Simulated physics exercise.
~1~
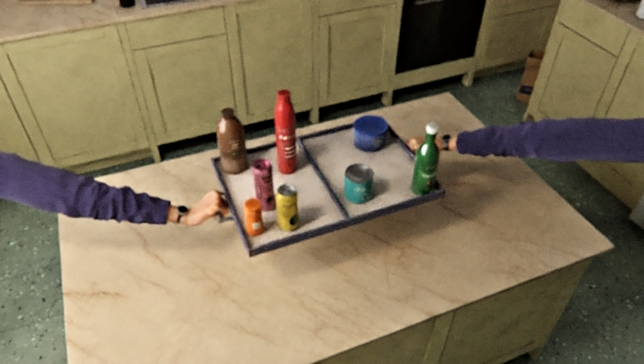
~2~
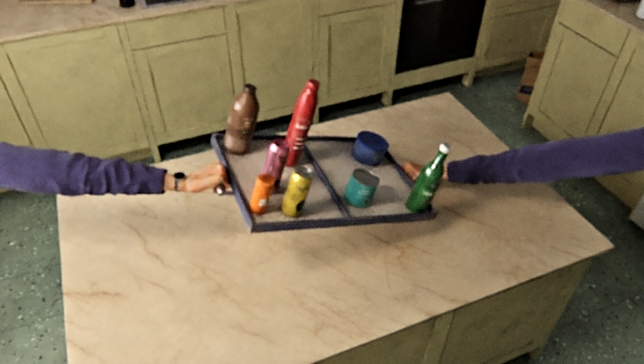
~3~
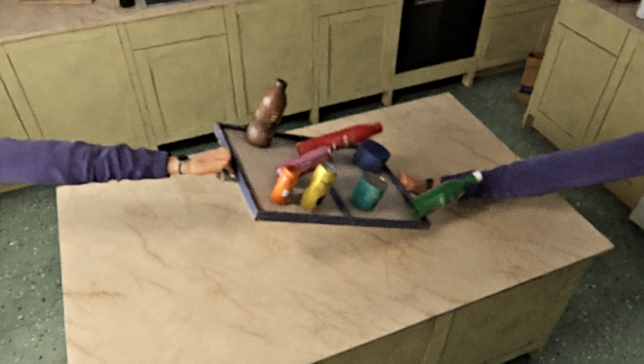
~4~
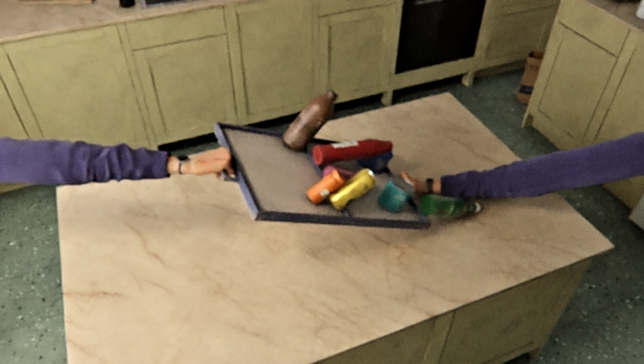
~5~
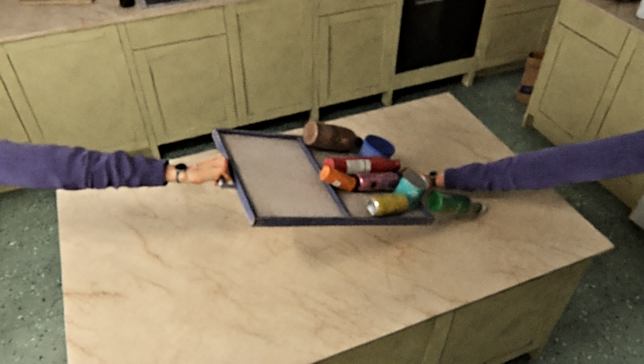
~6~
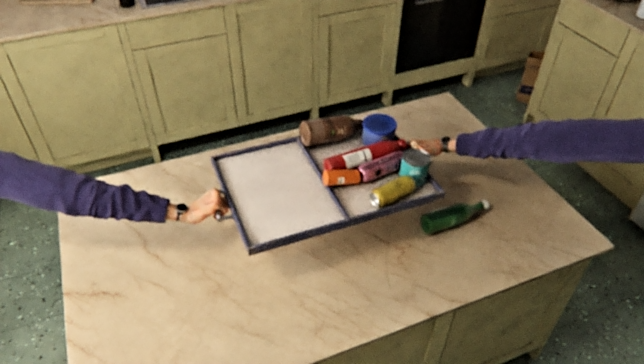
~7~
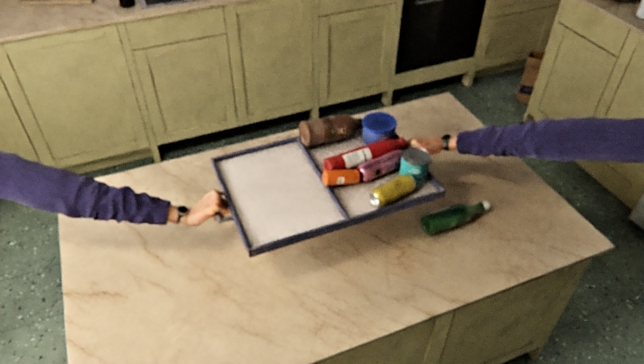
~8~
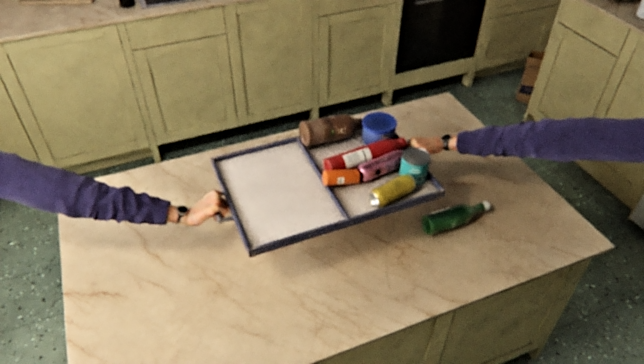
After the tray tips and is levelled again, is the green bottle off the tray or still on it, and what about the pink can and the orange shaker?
The green bottle ends up off the tray, lying on the counter to the right. The pink can and the orange shaker are both still on the tray, lying on their sides.
We see two hands tilt a divided tray of bottles, cans and tubs down to the right above a counter; the items topple and slide right, the green bottle leaves the tray, and the levelled tray holds the rest, mostly lying down.
